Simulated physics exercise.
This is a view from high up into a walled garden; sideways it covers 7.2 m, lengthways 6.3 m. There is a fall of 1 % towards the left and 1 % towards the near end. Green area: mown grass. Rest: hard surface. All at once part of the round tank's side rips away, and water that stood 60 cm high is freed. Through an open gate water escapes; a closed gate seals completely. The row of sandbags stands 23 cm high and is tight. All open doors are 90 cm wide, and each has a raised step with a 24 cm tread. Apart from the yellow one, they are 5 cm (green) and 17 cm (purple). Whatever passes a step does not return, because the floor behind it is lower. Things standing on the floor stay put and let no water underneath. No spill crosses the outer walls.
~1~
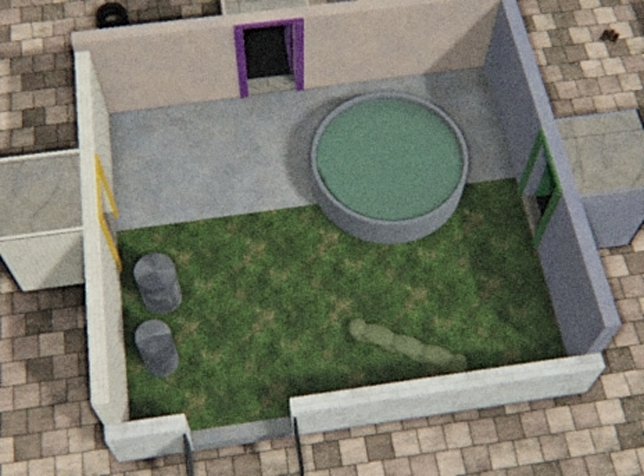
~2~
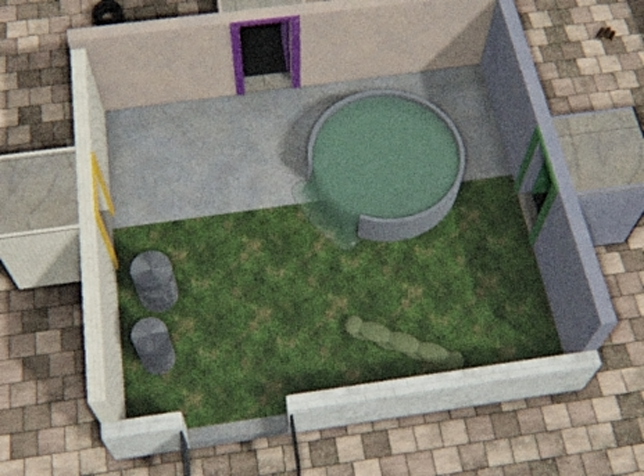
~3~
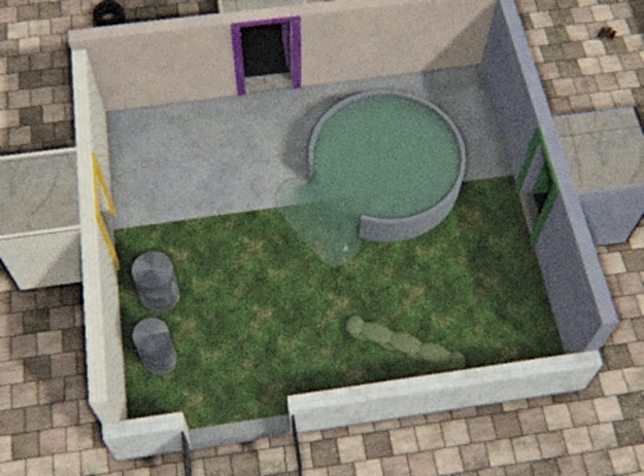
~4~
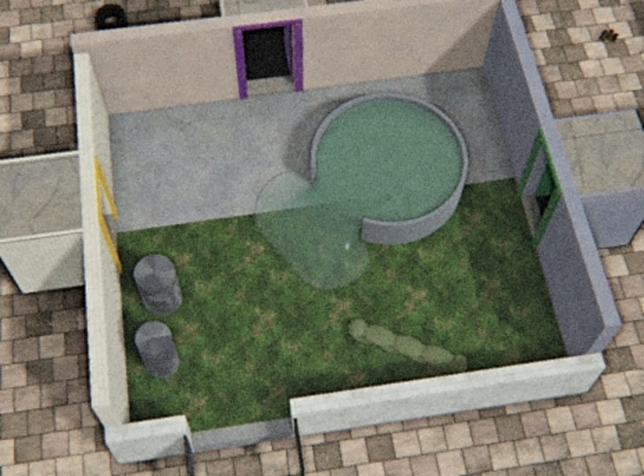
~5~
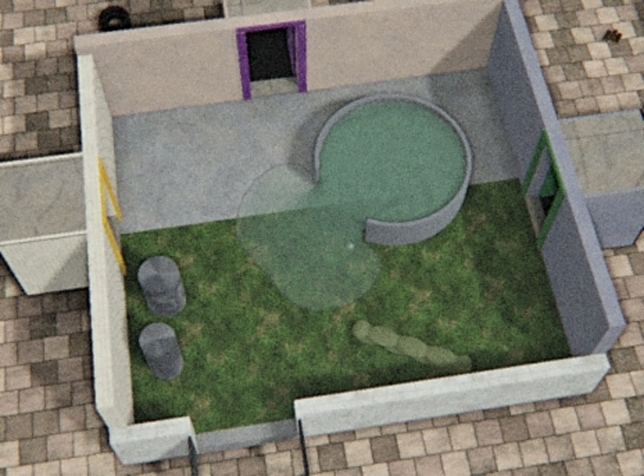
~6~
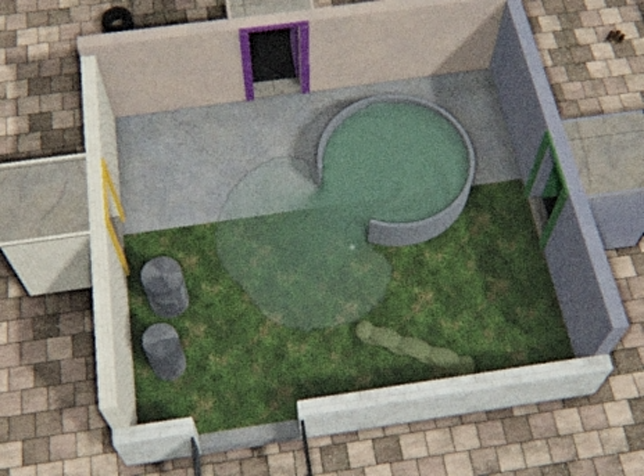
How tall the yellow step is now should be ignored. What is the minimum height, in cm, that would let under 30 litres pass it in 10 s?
The minimum is near 13 cm.
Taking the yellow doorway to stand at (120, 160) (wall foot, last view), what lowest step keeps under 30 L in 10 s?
7.5 cm.
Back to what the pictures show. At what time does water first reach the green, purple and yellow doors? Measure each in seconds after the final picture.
Green not in the 10 s, purple 4.0 s, yellow 1.3 s.
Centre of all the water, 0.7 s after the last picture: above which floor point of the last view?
The water is centred around (363, 201) in the last picture's pixels.
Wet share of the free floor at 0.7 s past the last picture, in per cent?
Near 25 per cent is wet.
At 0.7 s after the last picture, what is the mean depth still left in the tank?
About 43 cm.
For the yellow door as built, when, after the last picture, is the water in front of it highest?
I'd say near 1.8 seconds.
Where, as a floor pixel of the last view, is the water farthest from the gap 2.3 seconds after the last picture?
Somewhere near the pixel (139, 443).
Then, 0.7 s after the last picture water covers 25 % of the floor, deepest (33 cm) near (341, 230); it has not reached the yellow door.
Then, 2.3 s after the last picture water covers 50 % of the floor, deepest (22 cm) near (139, 443); 20 cm at the yellow door, 0 litres in over its 25 cm step.
Then, 9.3 s after the last picture water covers 80 % of the floor, deepest (11 cm) near (139, 443); 9 cm at the yellow door, 0 litres in over its 25 cm step.
At the yellow door as built, the water peaked near 22 cm, 1.9 s after the last picture.
With a step of 11.5 cm, 44 litres would have come in within the 10 s; with 16 cm, 11 litres. So under 30 litres takes about 13 cm.
